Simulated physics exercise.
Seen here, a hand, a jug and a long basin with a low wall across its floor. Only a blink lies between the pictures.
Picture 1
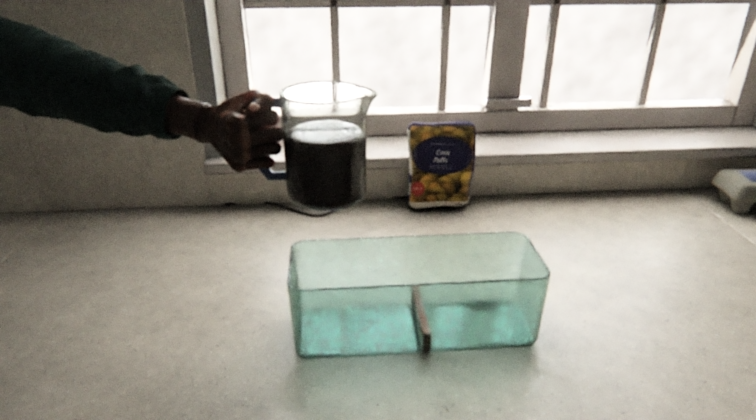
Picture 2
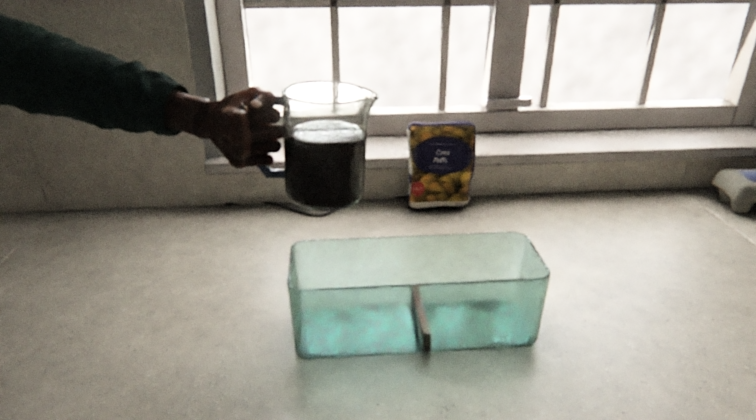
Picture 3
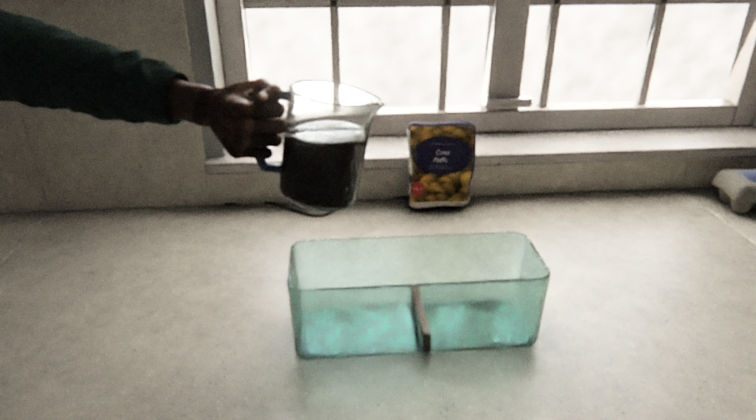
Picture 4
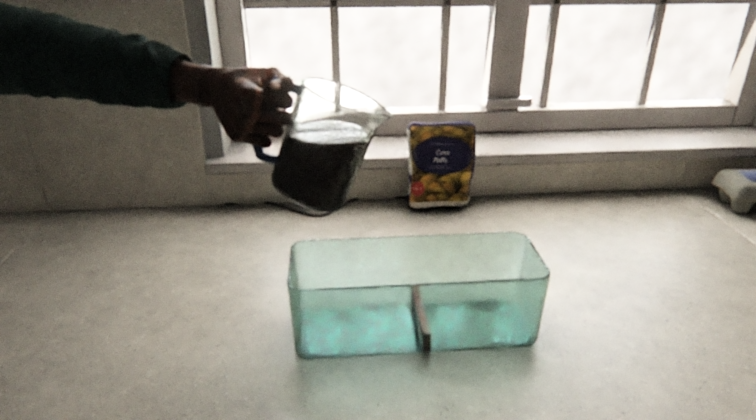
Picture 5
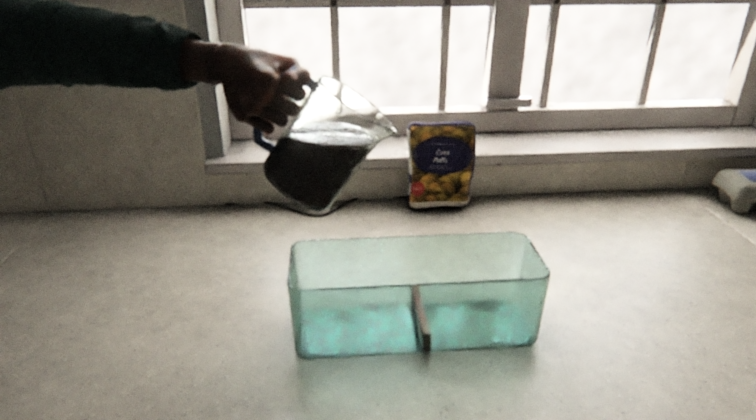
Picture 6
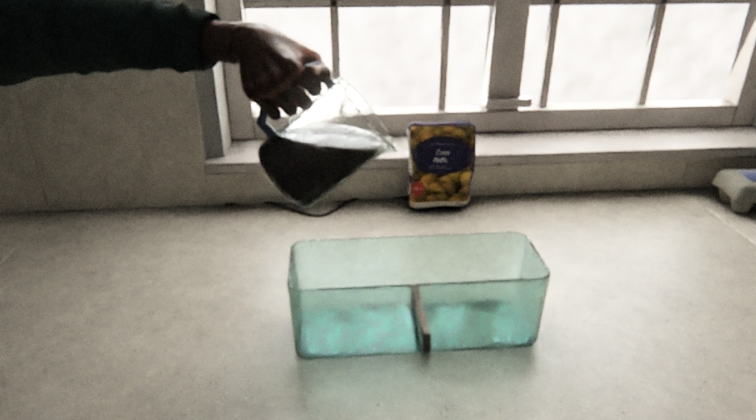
At the start, a hand holds a glass jug of dark coffee upright above a long, clear greenish basin with a low wall across its floor. The hand then tilts the jug to the right, slightly at first and then steeply, while the coffee shifts inside and the basin stays still.
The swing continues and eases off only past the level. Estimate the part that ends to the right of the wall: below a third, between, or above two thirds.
The share right of the wall is above two thirds.
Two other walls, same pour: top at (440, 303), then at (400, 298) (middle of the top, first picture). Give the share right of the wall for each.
In turn 35 and 95 in a hundred.
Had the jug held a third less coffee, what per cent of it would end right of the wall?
Near 85 %.
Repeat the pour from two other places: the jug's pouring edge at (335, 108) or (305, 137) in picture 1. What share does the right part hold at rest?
Near 20 % and 20 %.
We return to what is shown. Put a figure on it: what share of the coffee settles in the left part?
Some 10 per cent.
A moment on, the jug is tipped right over and 67 per cent is still to pour, 0 is left of the wall and 5 right of it.
Next, the jug is tipped right over and 24 per cent is still to pour, 2 is left of the wall and 50 right of it.
Then the jug is tipped right over and 7 per cent is still to pour, 5 is left of the wall and 76 right of it.
Later the jug is tipped right over and 1 per cent is still to pour, 8 is left of the wall and 86 right of it.
Finally, 12 per cent lies left of the wall, 86 right of it and 2 outside.
